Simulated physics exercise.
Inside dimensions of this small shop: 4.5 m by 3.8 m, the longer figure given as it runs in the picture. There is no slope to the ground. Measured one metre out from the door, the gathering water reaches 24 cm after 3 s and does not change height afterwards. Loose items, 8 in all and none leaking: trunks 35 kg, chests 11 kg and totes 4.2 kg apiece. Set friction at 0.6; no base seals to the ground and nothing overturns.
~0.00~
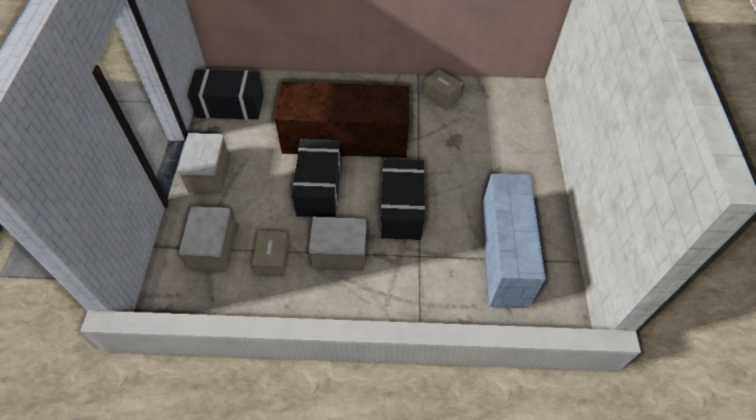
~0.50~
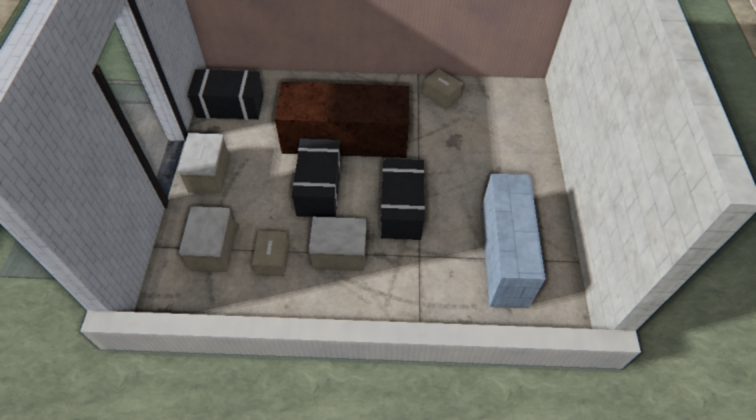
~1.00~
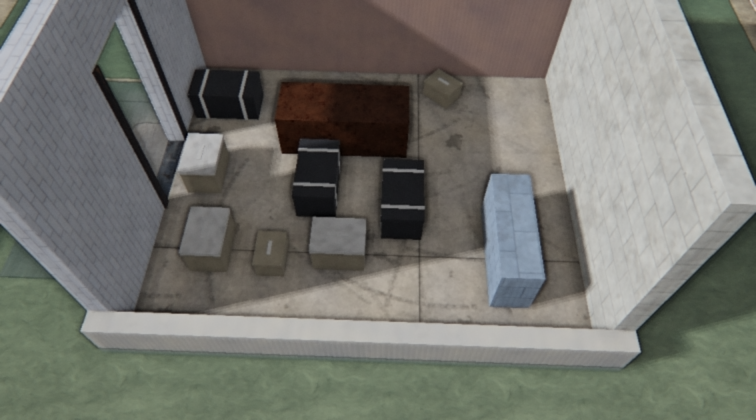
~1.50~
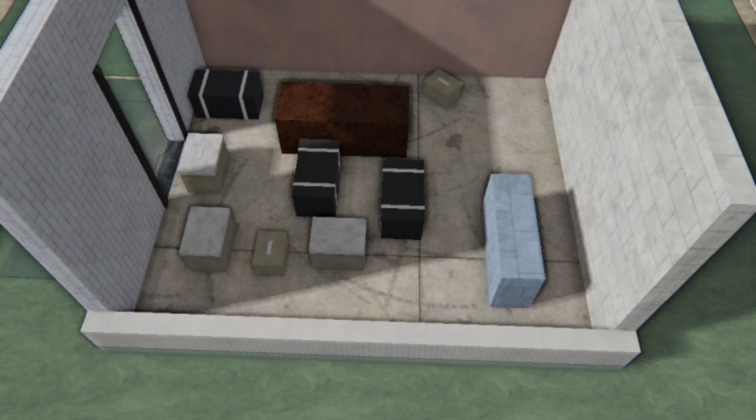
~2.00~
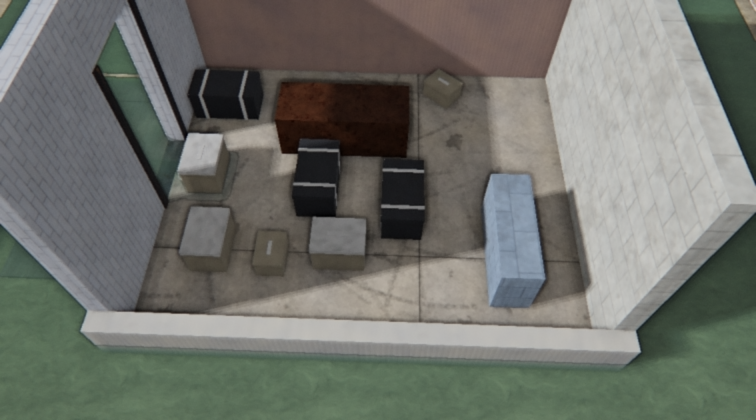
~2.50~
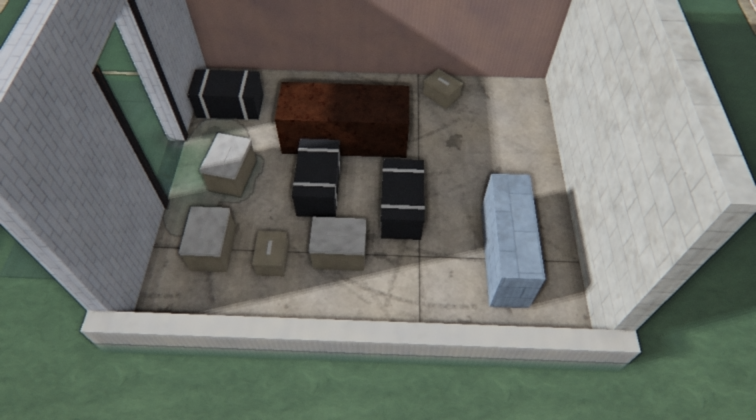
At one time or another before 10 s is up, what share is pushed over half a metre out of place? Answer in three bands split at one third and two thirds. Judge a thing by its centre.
One third to two thirds.
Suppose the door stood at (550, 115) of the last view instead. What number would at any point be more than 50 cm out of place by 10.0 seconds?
Count: 5.
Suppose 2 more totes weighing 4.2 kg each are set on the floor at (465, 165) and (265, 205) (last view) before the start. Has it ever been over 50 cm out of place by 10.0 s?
Above the limit, then above the limit.
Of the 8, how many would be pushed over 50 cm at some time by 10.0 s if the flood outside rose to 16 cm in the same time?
Then 2.
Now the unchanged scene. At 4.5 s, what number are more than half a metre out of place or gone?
2 in all.
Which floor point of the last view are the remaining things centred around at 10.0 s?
(364, 204).
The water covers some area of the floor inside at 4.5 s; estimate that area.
Wet area: Approx. 7.0 m2.
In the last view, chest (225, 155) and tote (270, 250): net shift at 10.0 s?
350 cm, 80 cm.
After 3.5 s 1 of 8 are over 50 cm from their spots; 0 afloat.
After 4.5 s 2 of 8 are over 50 cm from their spots; 1 afloat.
After 7.0 s 4 of 8 are over 50 cm from their spots; 2 afloat.
After 10.0 s 5 of 8 are over 50 cm from their spots, and 5 have been at some point; 5 afloat.
